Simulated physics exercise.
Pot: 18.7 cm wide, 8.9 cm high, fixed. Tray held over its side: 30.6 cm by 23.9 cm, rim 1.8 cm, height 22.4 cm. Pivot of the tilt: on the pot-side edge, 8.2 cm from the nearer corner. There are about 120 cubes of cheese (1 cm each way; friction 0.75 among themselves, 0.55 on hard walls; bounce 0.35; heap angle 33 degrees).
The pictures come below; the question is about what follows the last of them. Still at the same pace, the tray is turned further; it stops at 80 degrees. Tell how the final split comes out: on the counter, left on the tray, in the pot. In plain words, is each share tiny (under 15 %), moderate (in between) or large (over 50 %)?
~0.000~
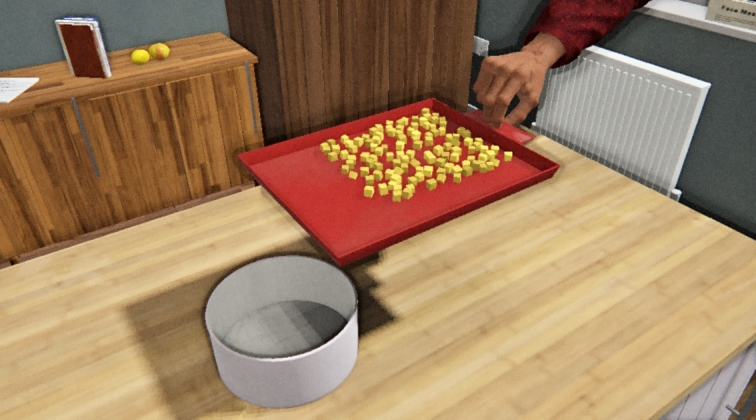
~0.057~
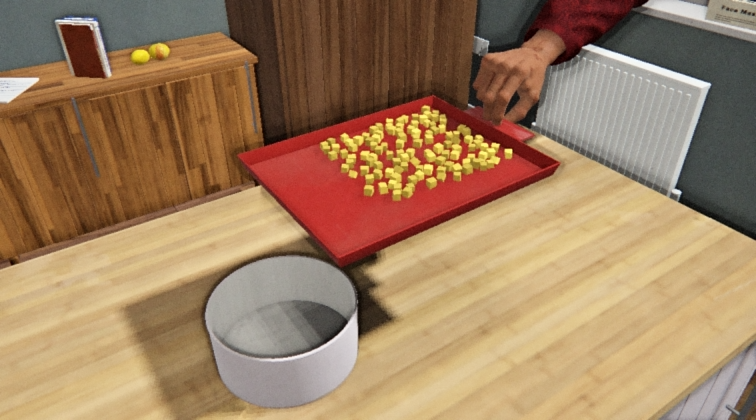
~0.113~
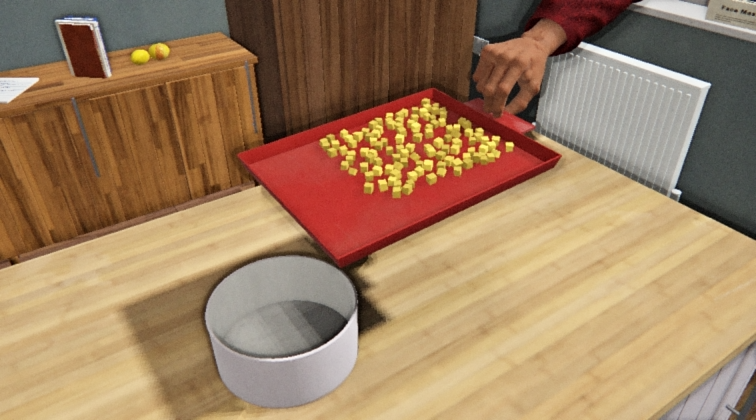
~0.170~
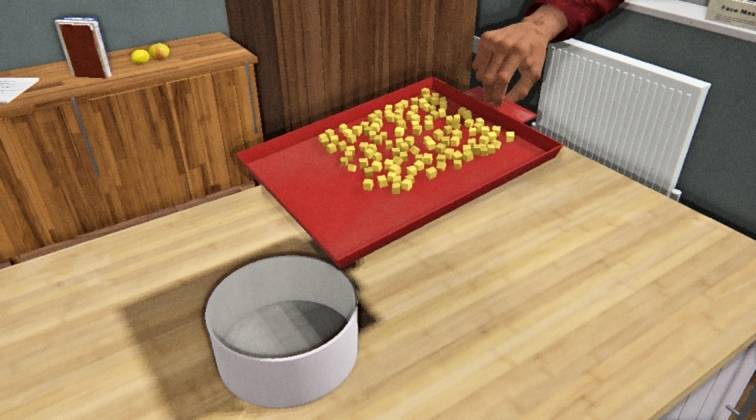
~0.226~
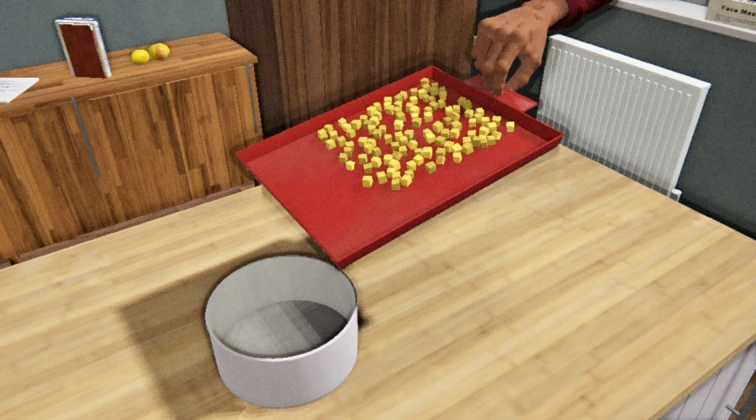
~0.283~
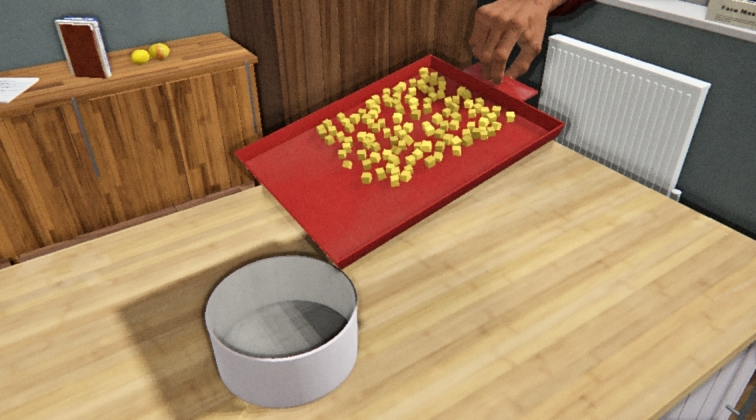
Counter: Moderate; tray: Moderate; pot: Moderate.
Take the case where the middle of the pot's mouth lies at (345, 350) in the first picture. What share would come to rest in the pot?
Close to 30 in a hundred.
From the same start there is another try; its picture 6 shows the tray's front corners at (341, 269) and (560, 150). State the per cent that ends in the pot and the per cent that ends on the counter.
Pot 0; counter 75.
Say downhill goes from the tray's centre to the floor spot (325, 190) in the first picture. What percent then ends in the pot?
Roughly 25 % of the pieces.
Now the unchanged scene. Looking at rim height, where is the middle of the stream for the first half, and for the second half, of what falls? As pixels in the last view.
(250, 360) first, (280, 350) later, roughly.
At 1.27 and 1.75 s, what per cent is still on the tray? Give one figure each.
First 45, then 35.
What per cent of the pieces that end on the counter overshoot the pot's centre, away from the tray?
About 100 %.
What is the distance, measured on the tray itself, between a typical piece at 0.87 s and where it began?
About 8 cm.
After 0.87 s, tilt 44 degrees; the tray holds 100 %, the pot 0 %.
Then, at 1.27 s, tilt 66 degrees; the tray holds 45 %, the pot 10 %.
Then, at 1.75 s, tilt 80 degrees; the tray holds 35 %, the pot 25 %.
By 2.9 s all is still; counter 40 %, tray 35 %, pot 25 %.
